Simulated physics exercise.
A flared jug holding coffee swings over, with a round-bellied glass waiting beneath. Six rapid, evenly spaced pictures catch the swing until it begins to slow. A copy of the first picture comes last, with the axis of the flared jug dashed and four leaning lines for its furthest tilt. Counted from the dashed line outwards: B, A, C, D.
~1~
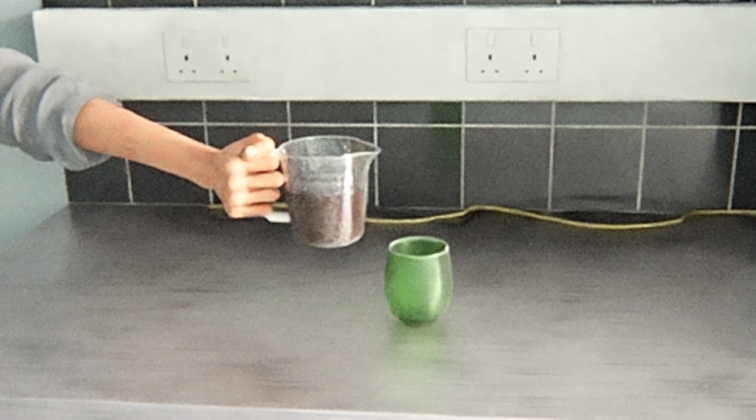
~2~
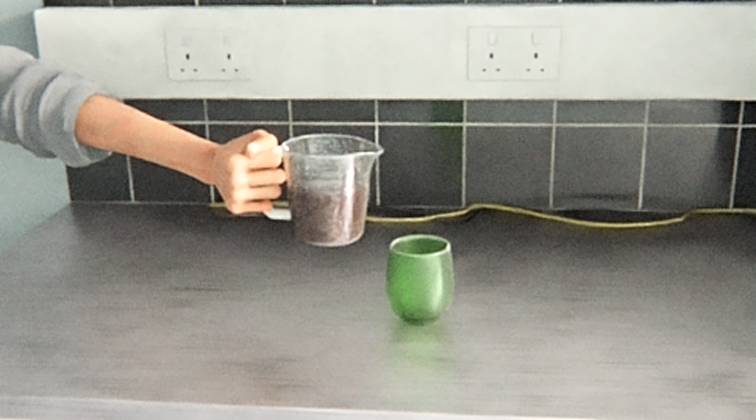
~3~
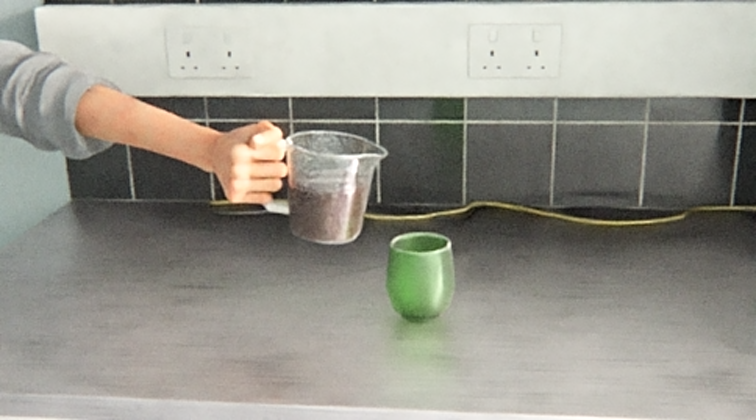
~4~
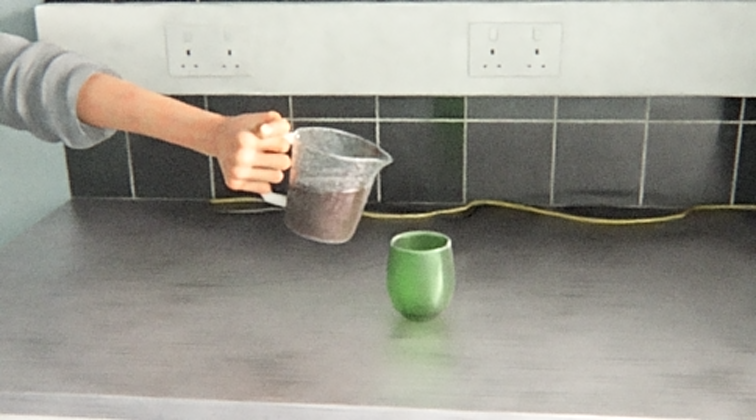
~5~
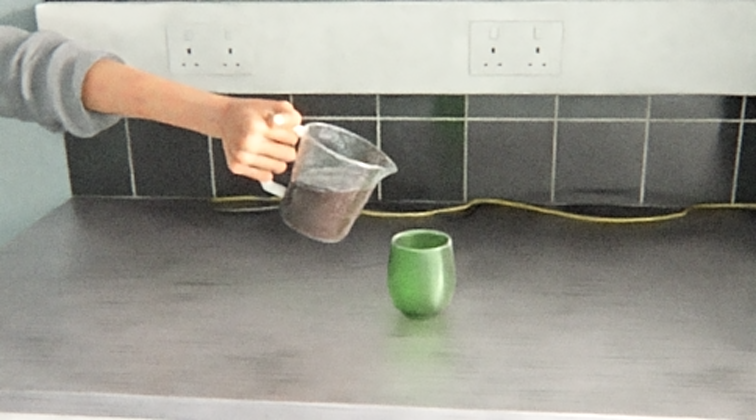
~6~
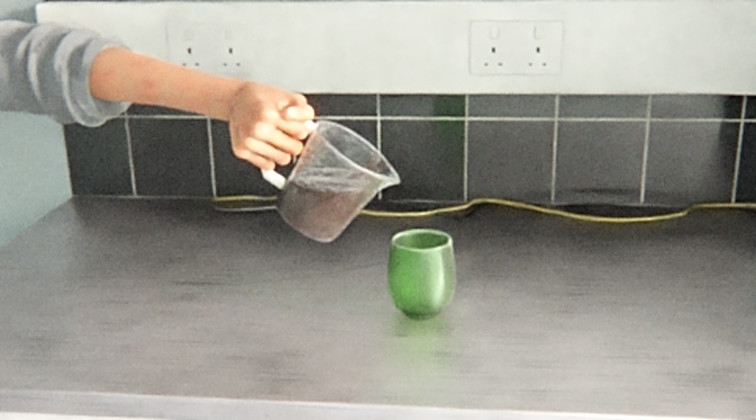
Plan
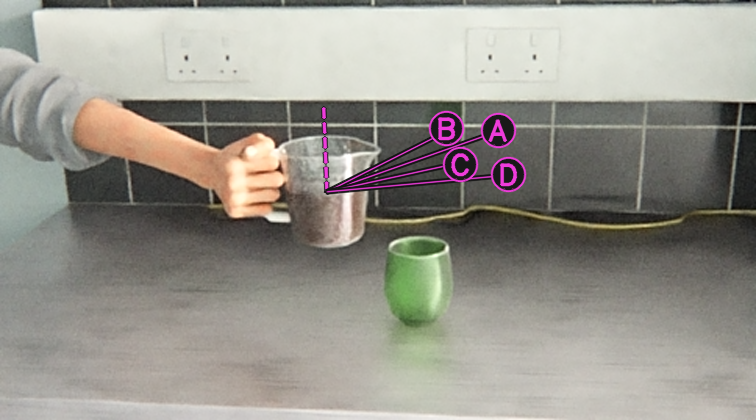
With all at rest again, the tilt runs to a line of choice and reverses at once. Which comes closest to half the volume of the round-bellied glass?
A works best here.
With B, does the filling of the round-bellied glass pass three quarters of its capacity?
No.
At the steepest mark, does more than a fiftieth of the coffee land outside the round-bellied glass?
Yes, it does.
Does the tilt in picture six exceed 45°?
No.
On the marked copy, A at (482, 136); B at (432, 138); C at (442, 166); D at (491, 176).
With A, the round-bellied glass ends with about 51 % of what it can hold.
With B, the round-bellied glass ends with about 35 % of what it can hold.
With C, the round-bellied glass ends with about 64 % of what it can hold; 3 % of the coffee is spilt.
With D, the round-bellied glass ends with about 69 % of what it can hold; 11 % of the coffee is spilt.
